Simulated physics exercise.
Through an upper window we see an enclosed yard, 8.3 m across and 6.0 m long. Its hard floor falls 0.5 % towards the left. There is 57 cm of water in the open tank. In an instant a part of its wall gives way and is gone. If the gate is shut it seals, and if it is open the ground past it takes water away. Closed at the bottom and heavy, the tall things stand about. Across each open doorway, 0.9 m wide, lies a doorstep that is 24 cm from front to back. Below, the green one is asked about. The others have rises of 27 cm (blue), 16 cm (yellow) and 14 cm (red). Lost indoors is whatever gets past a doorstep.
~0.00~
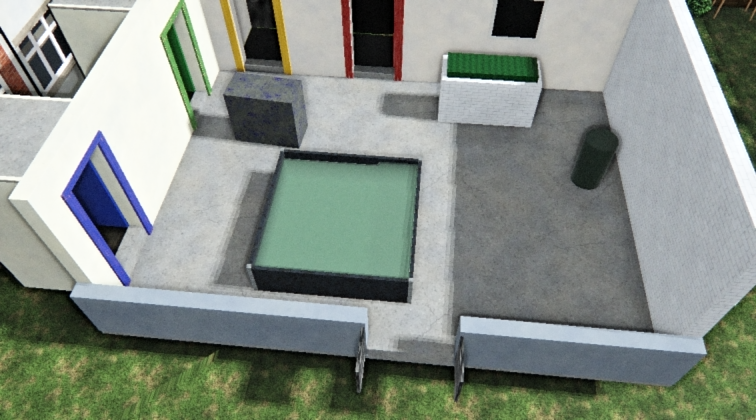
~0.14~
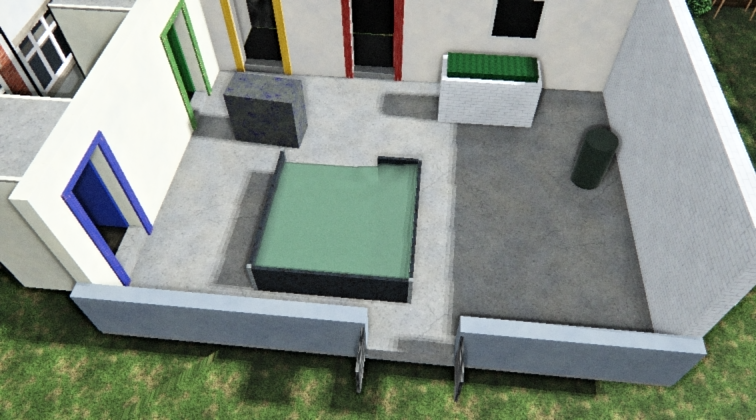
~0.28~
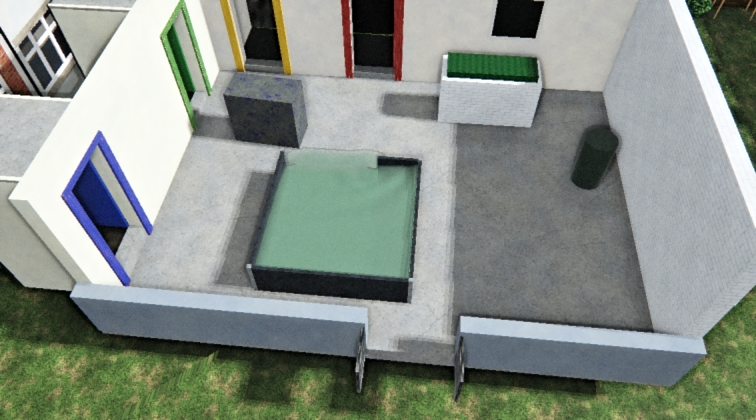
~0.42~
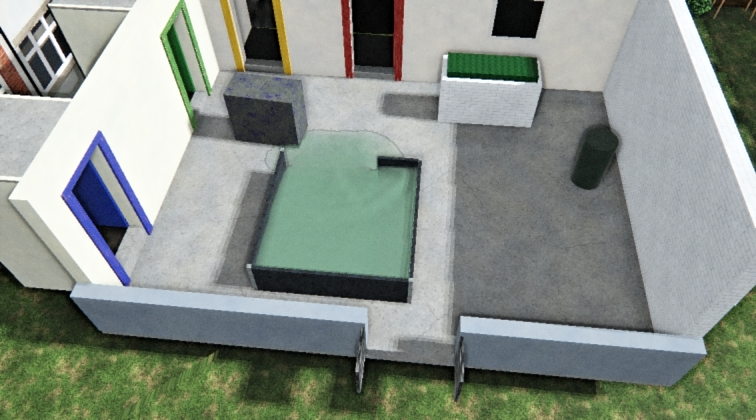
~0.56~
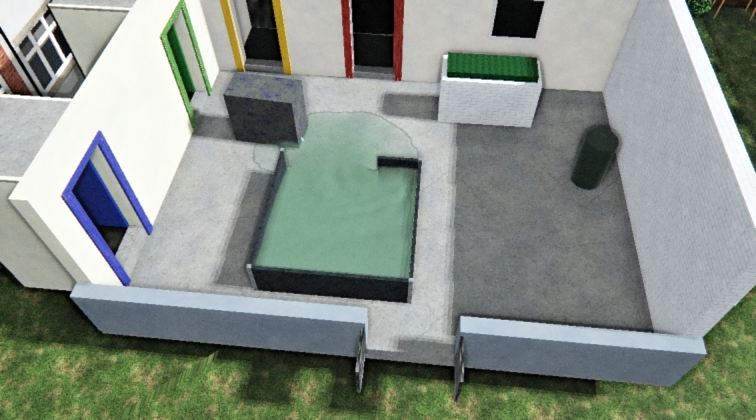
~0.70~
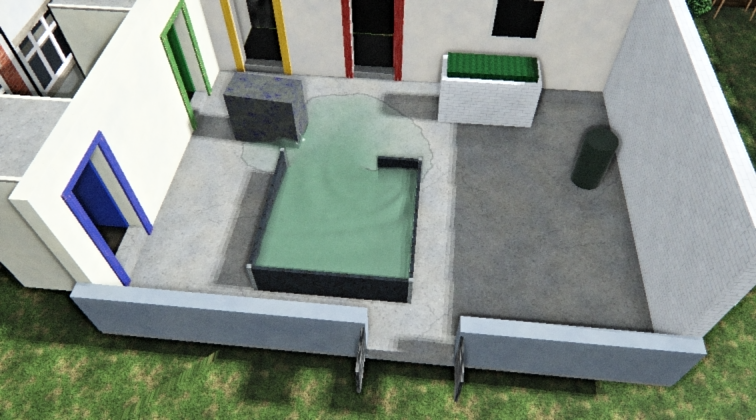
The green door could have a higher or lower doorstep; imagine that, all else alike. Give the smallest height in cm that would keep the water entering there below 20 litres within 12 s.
Roughly 12.5 cm.
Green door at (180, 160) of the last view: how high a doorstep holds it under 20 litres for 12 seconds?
Around 13.5 cm would do it.
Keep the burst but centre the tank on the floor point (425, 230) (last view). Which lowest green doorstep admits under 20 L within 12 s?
Near 17 cm.
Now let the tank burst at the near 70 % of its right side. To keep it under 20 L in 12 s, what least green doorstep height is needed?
About 7.5 cm.
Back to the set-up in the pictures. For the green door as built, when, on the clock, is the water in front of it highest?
3.2 s.
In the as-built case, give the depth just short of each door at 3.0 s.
Green door 15 cm, blue door 3 cm, yellow door 12 cm, red door 31 cm.
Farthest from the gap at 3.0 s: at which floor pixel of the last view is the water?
Near pixel (568, 91).
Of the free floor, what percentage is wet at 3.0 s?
Around 35 per cent of the floor.
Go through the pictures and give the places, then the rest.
The first frame shows still water, 57 cm deep, in the open tank at (341, 213); the green door at (189, 71) is dry.
In the second frame, water pours out on the far side and has run 0.3 m, to a hidden place; about 11 cm deep outside, 57 cm at the back.
In the third frame, the gap is on the far side, the front 0.7 m out at (365, 152); the back of the open tank holds 57 cm.
In the fourth frame, the front is at (355, 134), 1.2 m from the gap on the far side; 2.4 m2 of floor is wet, 57 cm left at the back.
In the fifth frame, the gap is on the far side, the front 1.8 m out at (353, 115); the back of the open tank holds 57 cm.
In the sixth frame, water pours out on the far side and has run 2.3 m, to (351, 97); about 7 cm deep outside, 57 cm at the back; the green door at (189, 71), 3.4 m from the gap, is still 1.5 m from the nearest water.
After 1.4 s water covers 20 % of the floor, deepest (38 cm) near (306, 148); it has not reached the green door.
After 3.0 s water covers 35 % of the floor, deepest (32 cm) near (365, 79); 15 cm at the green door, 0 litres in over its 13 cm doorstep.
After 12.0 s water covers 95 % of the floor, deepest (14 cm) near (166, 196); 8 cm at the green door, 17 litres in over its 13 cm doorstep.
At the green door as built, the water arrived by 2.2 s and peaked near 19 cm at 3.2 s.
With a doorstep of 11 cm, 35 litres would have come in within the 12 s; with 14.5 cm, 10 litres. So under 20 litres takes about 12.5 cm.
